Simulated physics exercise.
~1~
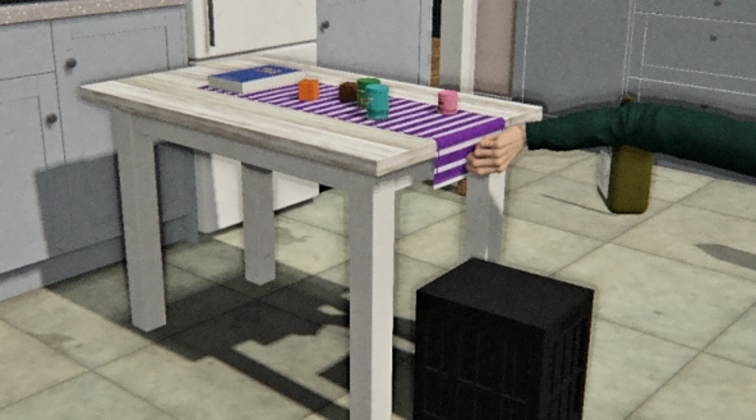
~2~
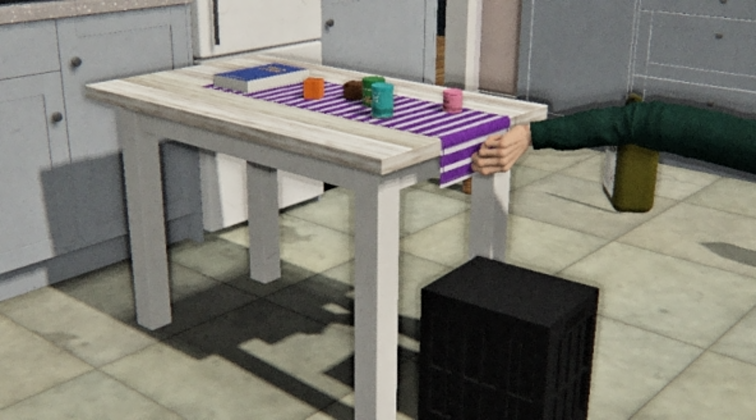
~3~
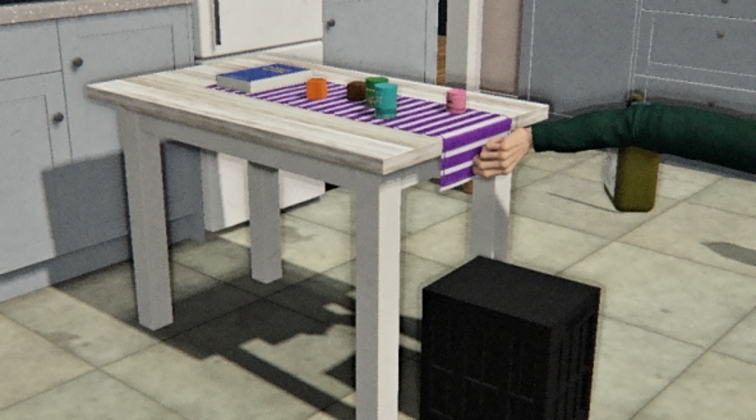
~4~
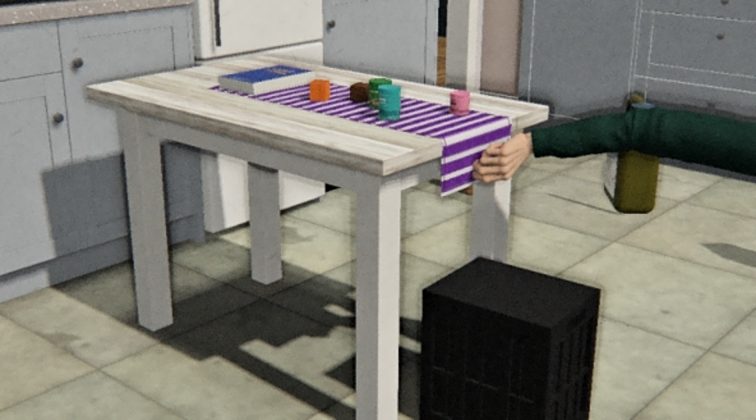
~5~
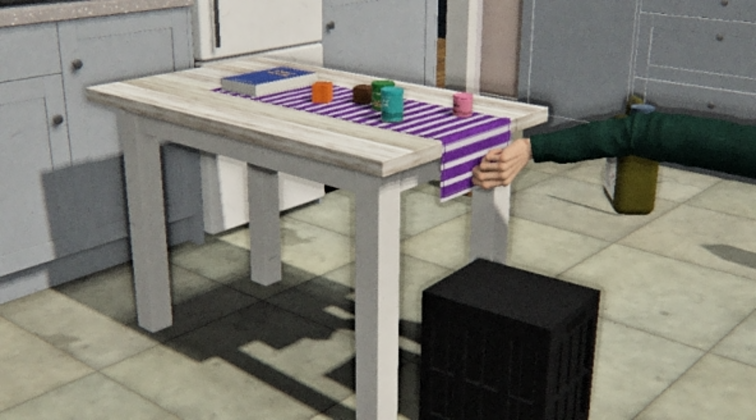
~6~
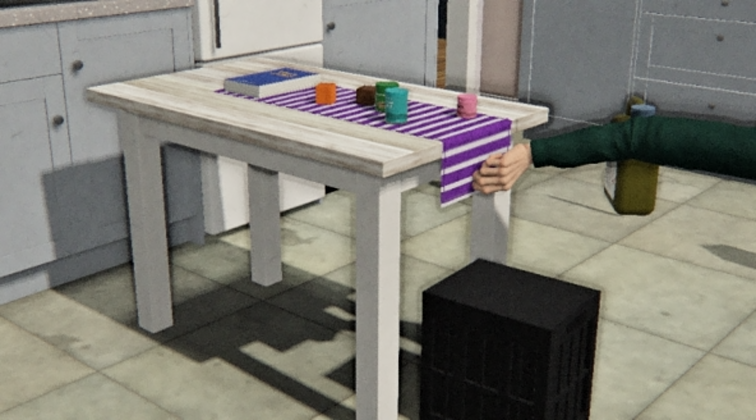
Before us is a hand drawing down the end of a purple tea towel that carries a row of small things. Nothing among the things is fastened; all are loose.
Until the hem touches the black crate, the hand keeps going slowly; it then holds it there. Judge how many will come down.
My judgement: Two.
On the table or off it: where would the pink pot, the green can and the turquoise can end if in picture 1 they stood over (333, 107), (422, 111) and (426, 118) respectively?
You'd see the pink pot hang on, the green can go down and the turquoise can go down.
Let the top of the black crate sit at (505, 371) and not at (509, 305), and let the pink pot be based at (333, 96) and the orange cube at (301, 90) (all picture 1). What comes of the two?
Result: Pink pot still there, orange cube still there.
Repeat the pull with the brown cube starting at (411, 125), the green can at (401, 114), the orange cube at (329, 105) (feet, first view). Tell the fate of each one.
Brown cube: Off; green can: Off; orange cube: Still on.
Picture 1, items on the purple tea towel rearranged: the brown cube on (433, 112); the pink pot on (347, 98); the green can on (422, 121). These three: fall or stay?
Looks like the brown cube ends up down, the pink pot hangs in there, and the green can ends up down.
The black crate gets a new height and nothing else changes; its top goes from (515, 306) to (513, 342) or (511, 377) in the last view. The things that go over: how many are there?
You'd get 3 and then 4.
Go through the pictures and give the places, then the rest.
In the first picture, hem (434, 189); pink pot (448, 92); turquoise can (378, 86); green can (369, 80); brown cube (350, 84); orange cube (309, 81); top of the crate (509, 305).
In the second picture, hem (440, 188); pink pot (453, 91).
In the third picture, hem (440, 191); turquoise can (386, 85).
In the fourth picture, hem (441, 197); green can (380, 80); top of the crate (515, 304).
In the fifth picture, hem (440, 202); brown cube (364, 86).
In the sixth picture, hem (441, 207); pink pot (467, 96); turquoise can (397, 90); green can (387, 83); brown cube (368, 87); orange cube (326, 84).
A little later, hem near (476, 219); all still up.
Next, hem near (476, 259); pink pot gone.
Later still, hem on the crate; pink pot and turquoise can gone.
When it is over, hem on the crate; pink pot and turquoise can gone. The count of fallen things is two.
